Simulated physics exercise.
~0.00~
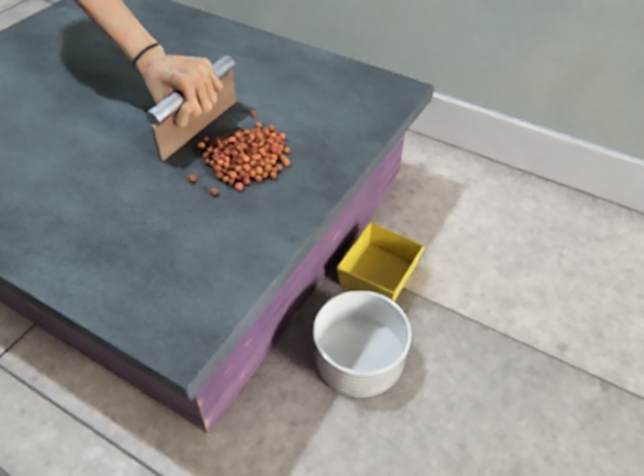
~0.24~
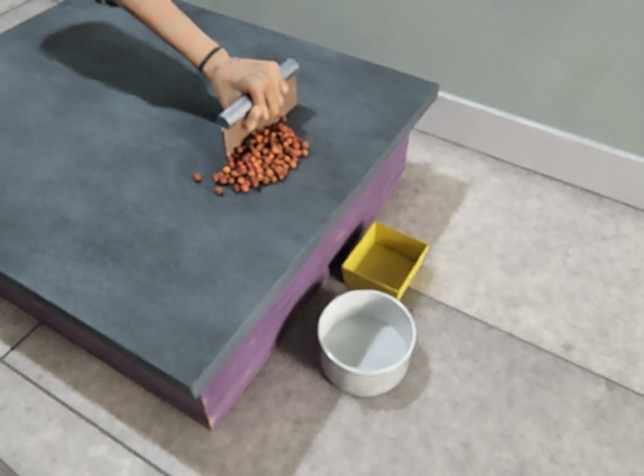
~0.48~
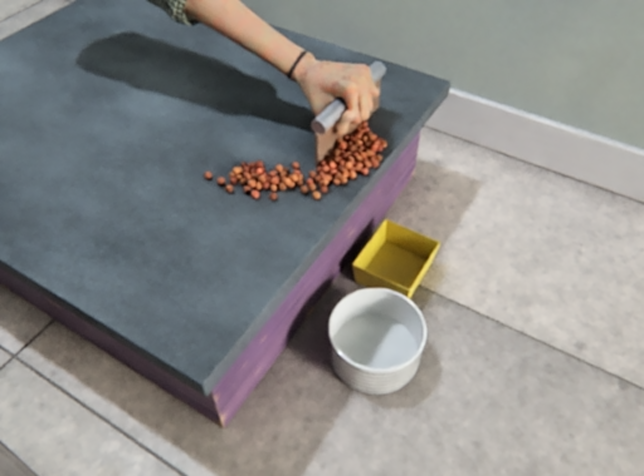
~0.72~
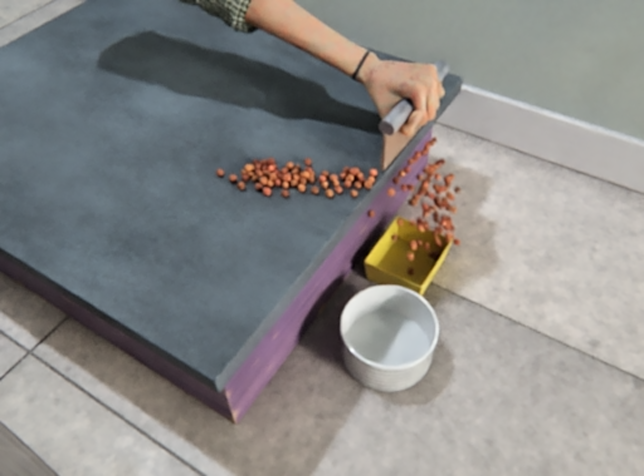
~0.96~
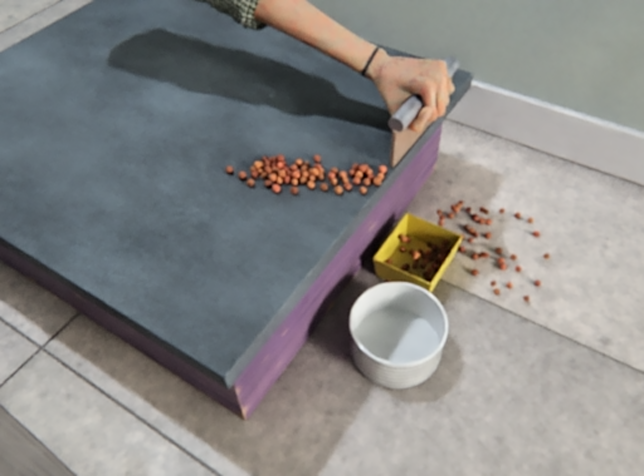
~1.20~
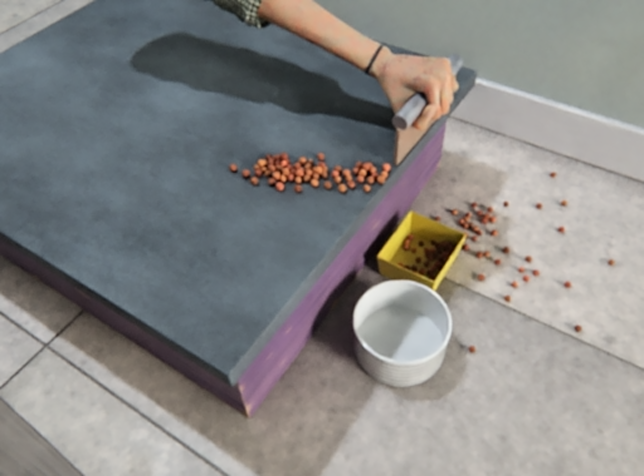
A hand gripping a flat scraper pushes a pile of small reddish-brown pellets across a dark grey slab with purple sides, seen from above at an angle. On the pale tiled floor beside the slab's right edge sit a yellow tin and, nearer the viewer, a round white pot. The scraper slides right, stretching the pile into a band, and halts at the edge as a cluster spills over. Some pellets land in the yellow tin, while others scatter across the tiles to the right. The white pot stays empty, and a large share remains on the slab.
